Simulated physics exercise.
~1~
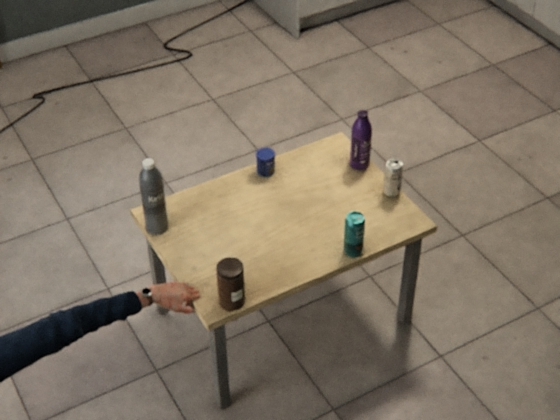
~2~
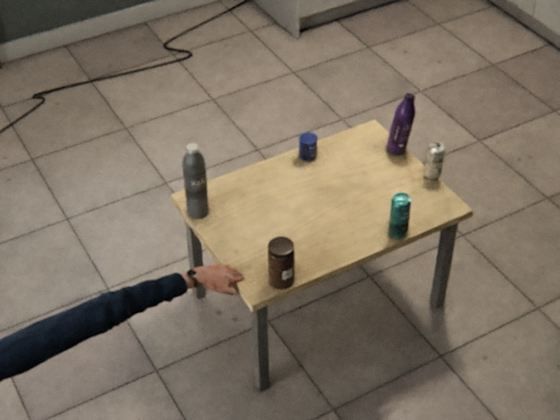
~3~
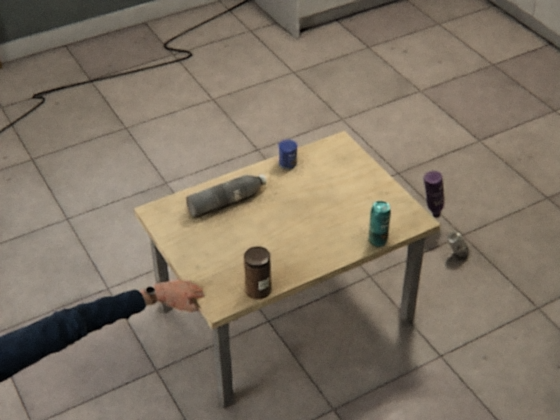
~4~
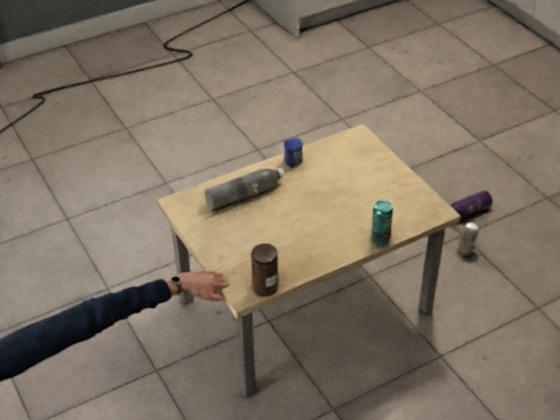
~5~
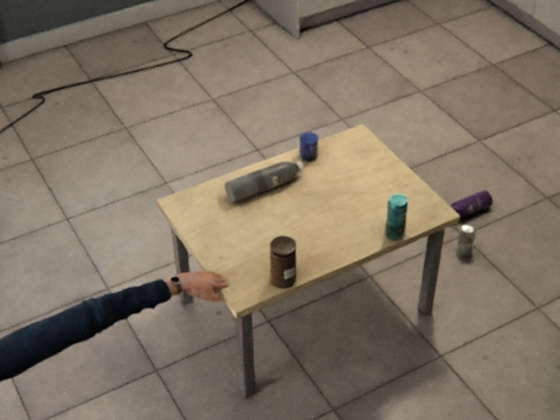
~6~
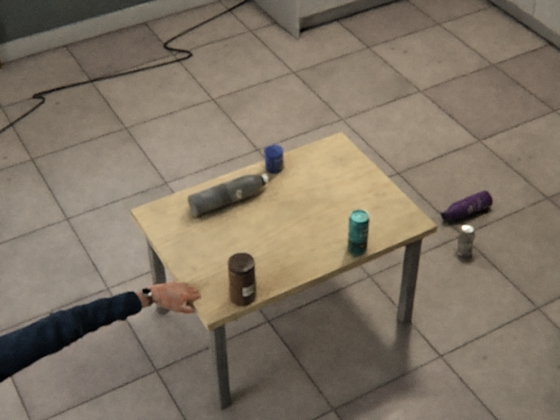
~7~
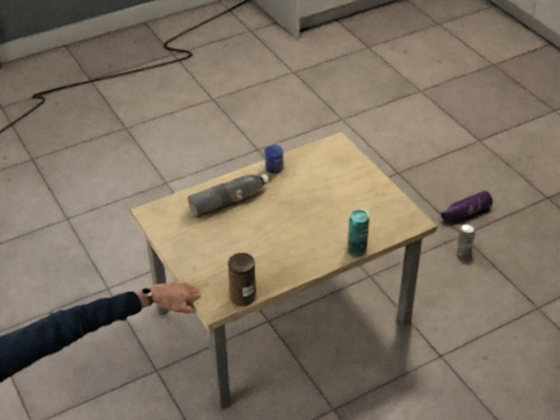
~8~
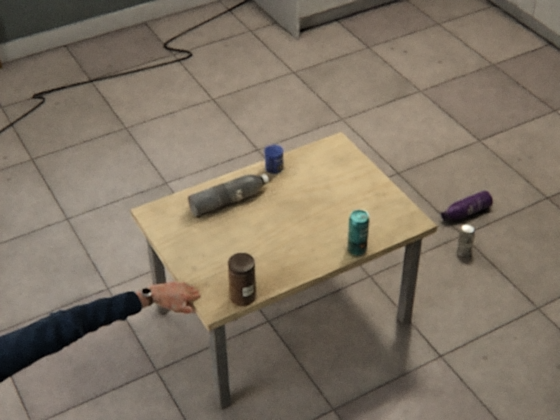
On a small table in a tiled room, a hand jerked the top right and back a few times, tipping the grey bottle over and sending the purple bottle and white can to the floor, while the jar, turquoise can and blue tin stayed upright.
